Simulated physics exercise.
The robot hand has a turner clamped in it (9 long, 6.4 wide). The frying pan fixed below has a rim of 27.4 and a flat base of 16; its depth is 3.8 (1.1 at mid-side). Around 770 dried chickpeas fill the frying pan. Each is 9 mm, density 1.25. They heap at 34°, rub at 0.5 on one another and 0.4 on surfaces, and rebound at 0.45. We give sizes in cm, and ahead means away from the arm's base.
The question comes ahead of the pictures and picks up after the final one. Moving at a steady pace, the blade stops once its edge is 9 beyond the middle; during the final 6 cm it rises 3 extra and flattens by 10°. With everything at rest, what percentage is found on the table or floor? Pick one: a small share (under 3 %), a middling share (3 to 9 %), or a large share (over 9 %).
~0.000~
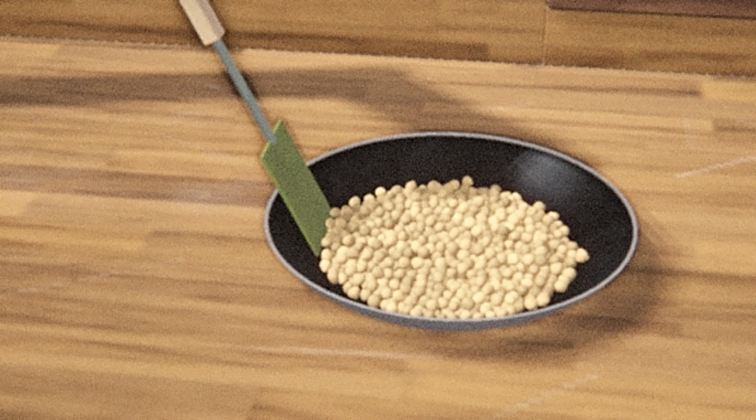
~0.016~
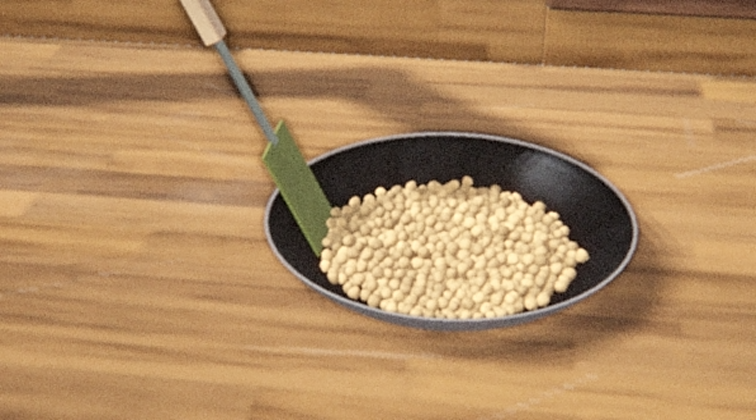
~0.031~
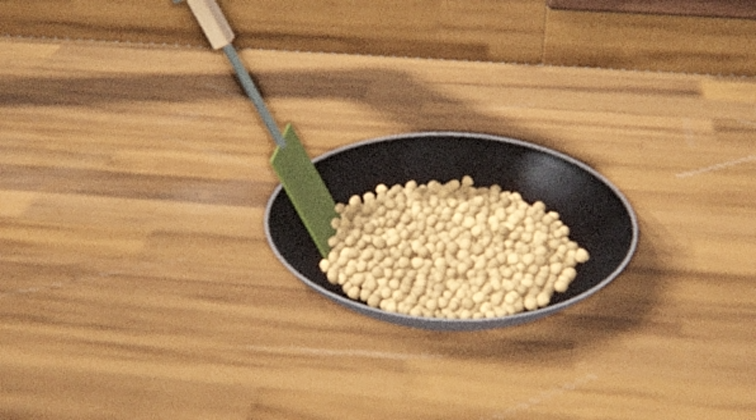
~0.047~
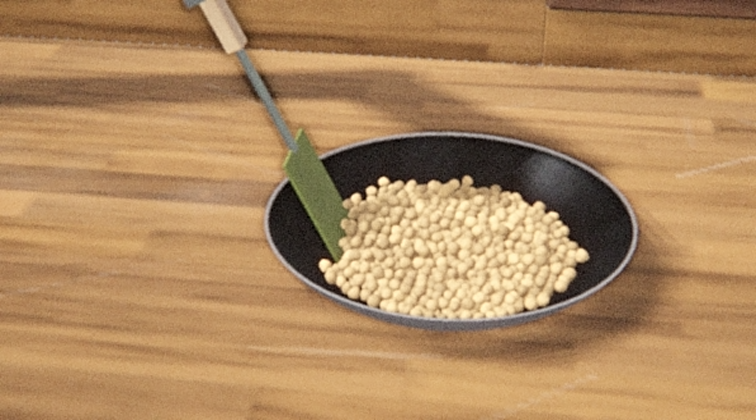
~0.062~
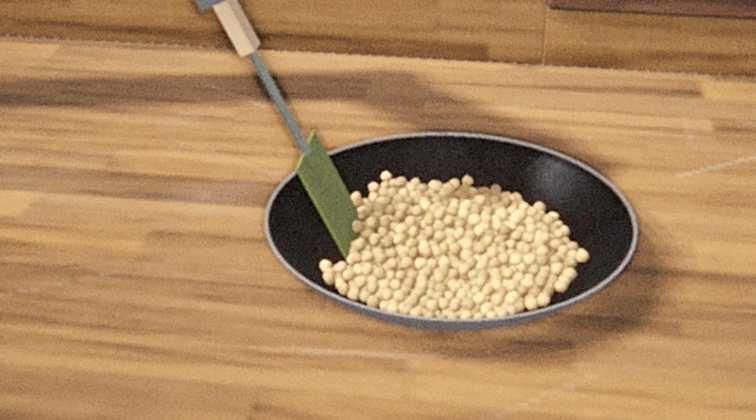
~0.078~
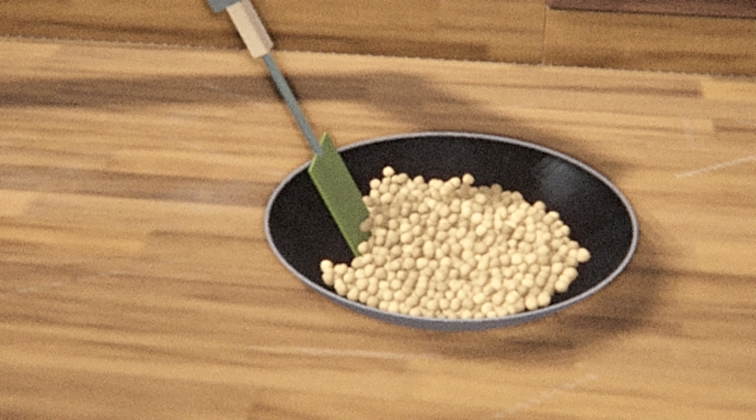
A middling share.
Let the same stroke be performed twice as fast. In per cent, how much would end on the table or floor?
About 20 %.
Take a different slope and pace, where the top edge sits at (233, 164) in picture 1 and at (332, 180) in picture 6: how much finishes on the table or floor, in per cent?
Around 20 per cent finishes on the table or floor.
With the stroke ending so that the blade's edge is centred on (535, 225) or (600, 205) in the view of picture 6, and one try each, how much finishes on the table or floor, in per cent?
Respectively about 0 and 15 percent end on the table or floor.
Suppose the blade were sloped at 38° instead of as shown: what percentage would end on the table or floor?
My guess is close to 5 per cent.
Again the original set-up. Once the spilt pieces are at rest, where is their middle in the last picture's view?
It ends up around (711, 269).
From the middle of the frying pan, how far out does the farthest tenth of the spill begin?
Radial distance: Approx. 30 cm.
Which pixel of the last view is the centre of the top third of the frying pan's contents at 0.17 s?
It is centred near (477, 235).
After 0.17 s, sloping 64°, highest piece 4 above the table; 770 in the frying pan.
After 0.26 s, sloping 61°, highest piece 5 above the table; 770 in the frying pan.
After 0.50 s, sloping 54°, highest piece 5 above the table; 725 in the frying pan, 44 on the table or floor, 1 on the blade or in flight.
After 1.55 s, sloping 54°, highest piece 4 above the table; 725 in the frying pan, 45 on the table or floor.
In the end, 725 in the frying pan, 45 on the table or floor. That is 6 % on the table or floor.
